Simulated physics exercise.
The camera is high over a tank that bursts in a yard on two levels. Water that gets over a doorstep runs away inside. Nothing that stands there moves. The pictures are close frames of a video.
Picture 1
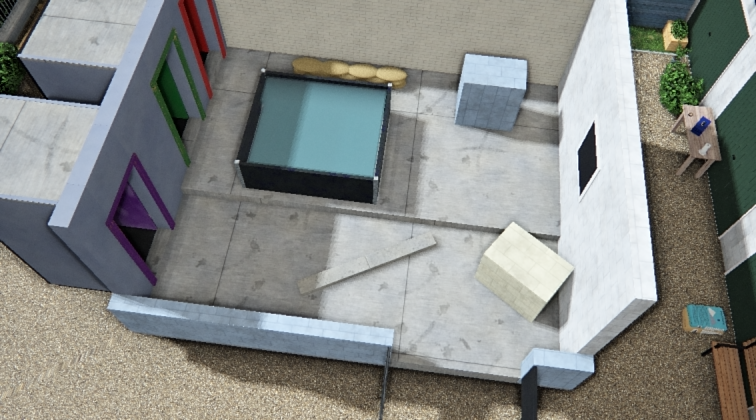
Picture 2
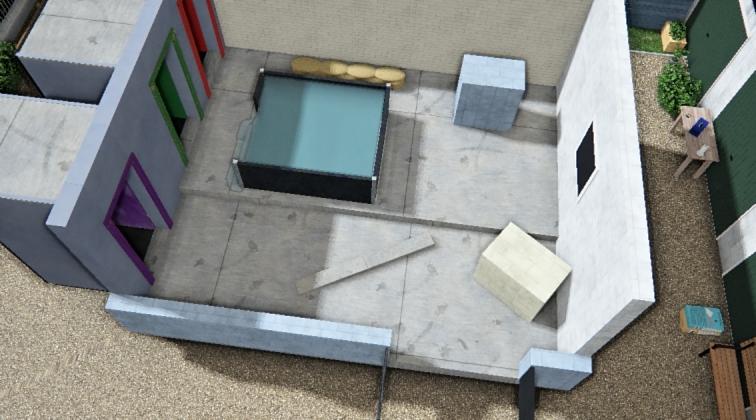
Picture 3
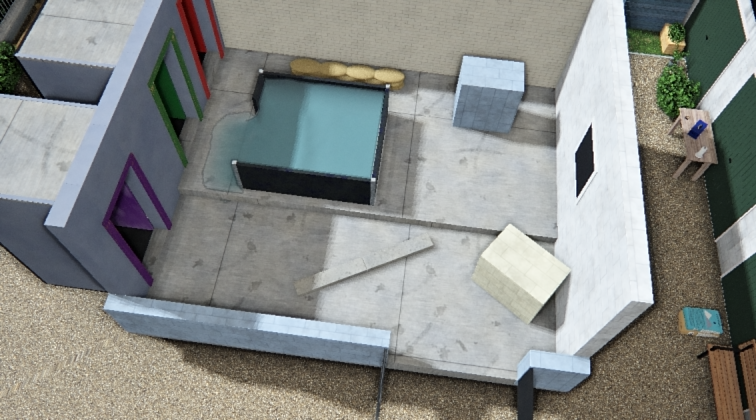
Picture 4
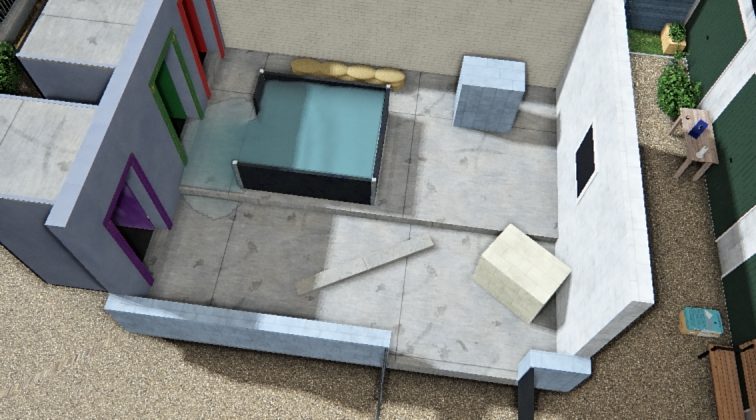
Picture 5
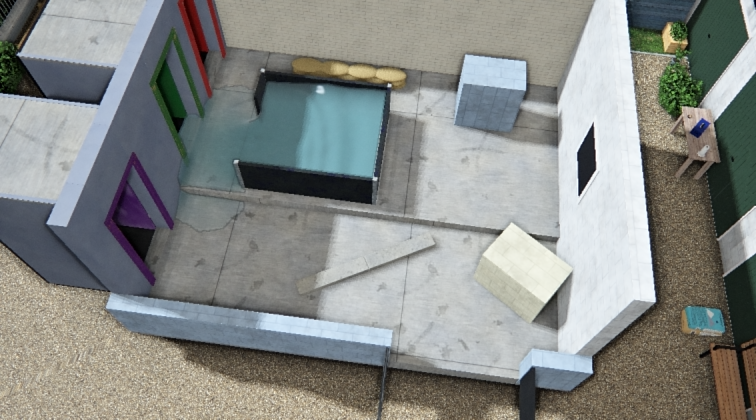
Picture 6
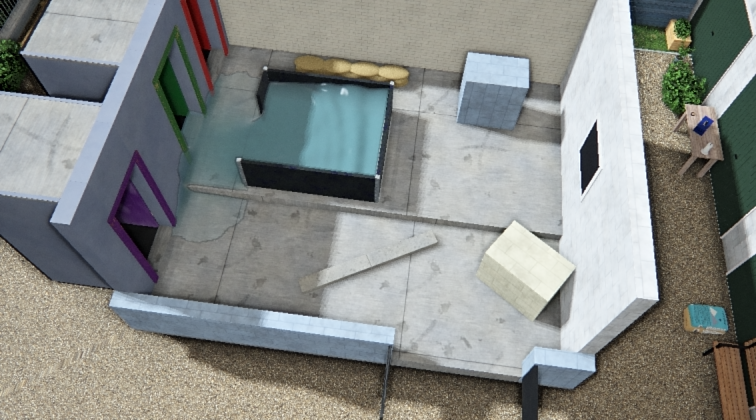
In a walled concrete yard on two levels, a dark-sided tank of blue-green water opens on its left side, and water pours out, spreading across the paving toward the green and purple doorways and over the step.
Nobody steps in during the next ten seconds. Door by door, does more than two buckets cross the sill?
In the end: The green door takes more than that; the red door stays under that; the purple door takes more than that.
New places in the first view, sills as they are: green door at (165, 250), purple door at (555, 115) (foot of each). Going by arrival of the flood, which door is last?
That is the door marked purple.
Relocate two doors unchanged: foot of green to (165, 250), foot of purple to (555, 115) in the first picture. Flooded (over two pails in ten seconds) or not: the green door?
In short: Green takes more.
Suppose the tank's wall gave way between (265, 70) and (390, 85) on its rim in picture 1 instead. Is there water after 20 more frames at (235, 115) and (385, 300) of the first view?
In turn: Covered, no water.
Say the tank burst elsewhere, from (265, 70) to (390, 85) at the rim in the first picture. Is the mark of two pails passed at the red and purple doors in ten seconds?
Then: The red door floods; the purple door goes over.
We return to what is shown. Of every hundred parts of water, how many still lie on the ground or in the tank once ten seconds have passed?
About 60 per cent.
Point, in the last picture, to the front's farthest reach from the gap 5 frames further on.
I would point to (147, 309).
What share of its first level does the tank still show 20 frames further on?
Roughly 36 per cent.
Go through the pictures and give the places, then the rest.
In the first picture, the tank at (317, 125) is whole and still.
In the second picture, water pours out at (252, 146) and has run to (240, 189).
In the third picture, the front is at (214, 190), out from the gap at (251, 148).
In the fourth picture, the front is at (180, 186), out from the gap at (252, 149).
In the fifth picture, water pours out at (253, 148) and has run to (176, 215).
In the sixth picture, the front is at (173, 231), out from the gap at (256, 146).
A moment on, water covers 15 % of the floor; the green door far over two buckets in, the red door wet at the sill, nothing in, the purple door under two buckets in.
Next, water covers 25 % of the floor; the green door far over two buckets in, the red door wet at the sill, nothing in, the purple door over two buckets in.
Then, water covers 40 % of the floor; the green door far over two buckets in, the red door wet at the sill, nothing in, the purple door over two buckets in.
Later, water covers 70 % of the floor; the green door far over two buckets in, the red door wet at the sill, nothing in, the purple door over two buckets in.
In the end, water covers 85 % of the floor; the green door far over two buckets in, the red door wet at the sill, nothing in, the purple door far over two buckets in.
